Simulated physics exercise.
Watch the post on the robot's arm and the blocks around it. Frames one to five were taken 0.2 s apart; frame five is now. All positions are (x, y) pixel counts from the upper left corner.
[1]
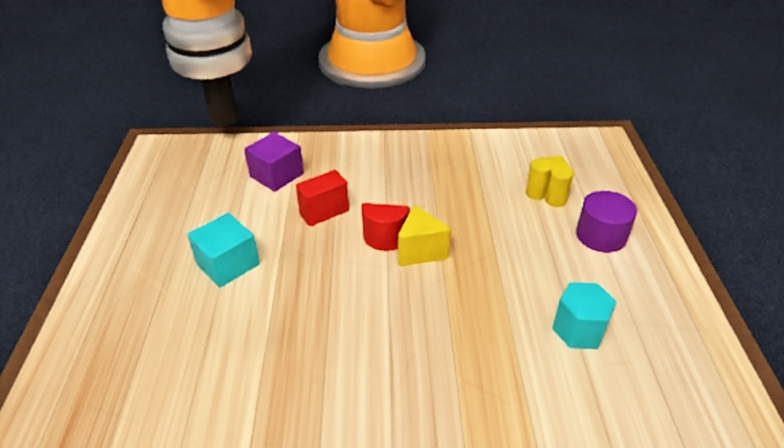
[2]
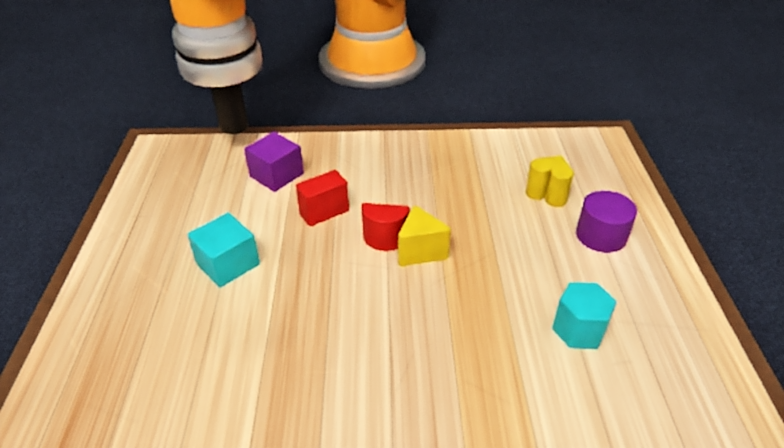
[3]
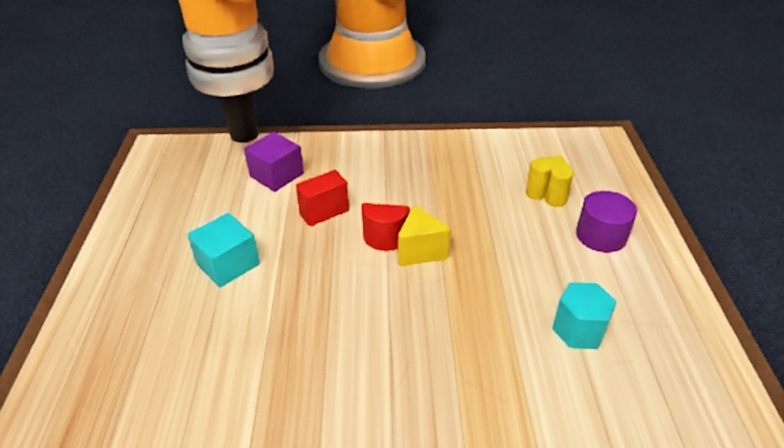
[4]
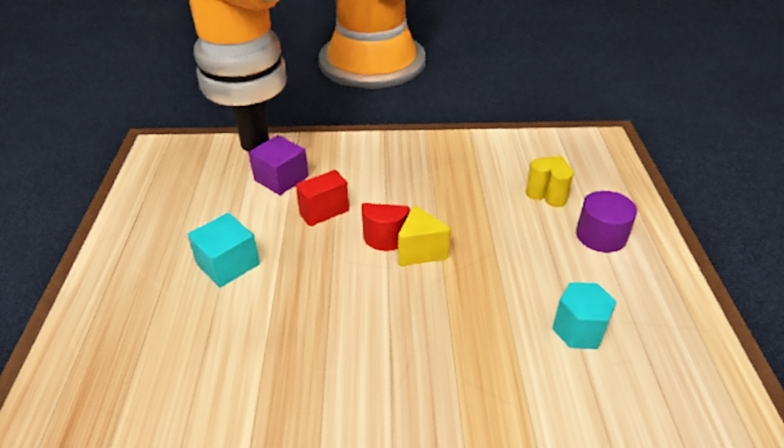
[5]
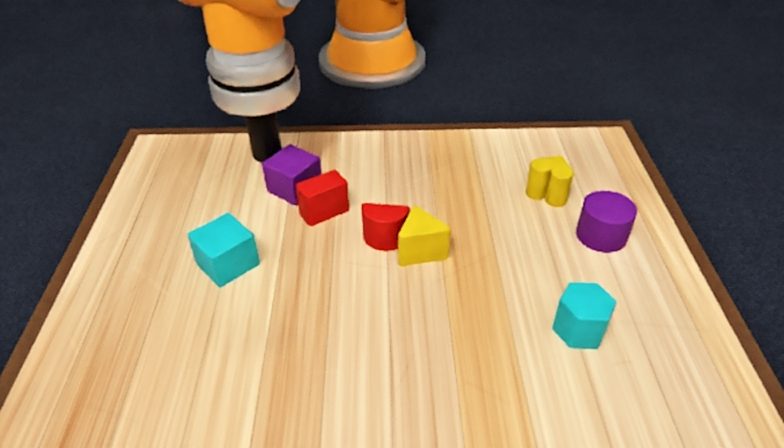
Robot arm's black post moving right and toward the viewer, nudging a purple cube a short way up to a red block.
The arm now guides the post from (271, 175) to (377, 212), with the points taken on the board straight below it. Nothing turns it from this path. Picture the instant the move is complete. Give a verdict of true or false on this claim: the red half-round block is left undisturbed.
False - the claim does not hold.
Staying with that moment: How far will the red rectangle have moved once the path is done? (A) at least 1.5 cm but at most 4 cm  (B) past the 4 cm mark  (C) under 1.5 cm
Option B.
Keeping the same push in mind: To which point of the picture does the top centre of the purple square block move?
It ends at (363, 207).
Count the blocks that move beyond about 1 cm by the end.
3 or more.
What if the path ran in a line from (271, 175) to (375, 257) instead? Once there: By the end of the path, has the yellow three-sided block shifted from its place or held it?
It is shoved along.
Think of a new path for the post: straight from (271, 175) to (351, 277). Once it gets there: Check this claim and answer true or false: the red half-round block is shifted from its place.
Answer: True.
The first path, step by step. One third of the way, post at (302, 166); purple square block at (321, 176), turned 20° clockwise; red rectangle at (335, 196).
Two thirds of the way, post at (338, 179); purple square block at (349, 194), turned 55° clockwise; red rectangle at (345, 218), turned 30° clockwise; red half-round block at (386, 224), turned 65° anticlockwise.
At the end, post at (376, 192); purple square block at (363, 207), turned 75° clockwise; red rectangle at (344, 230), turned 55° clockwise; red half-round block at (388, 229), turned 75° anticlockwise; yellow three-sided block unmoved.
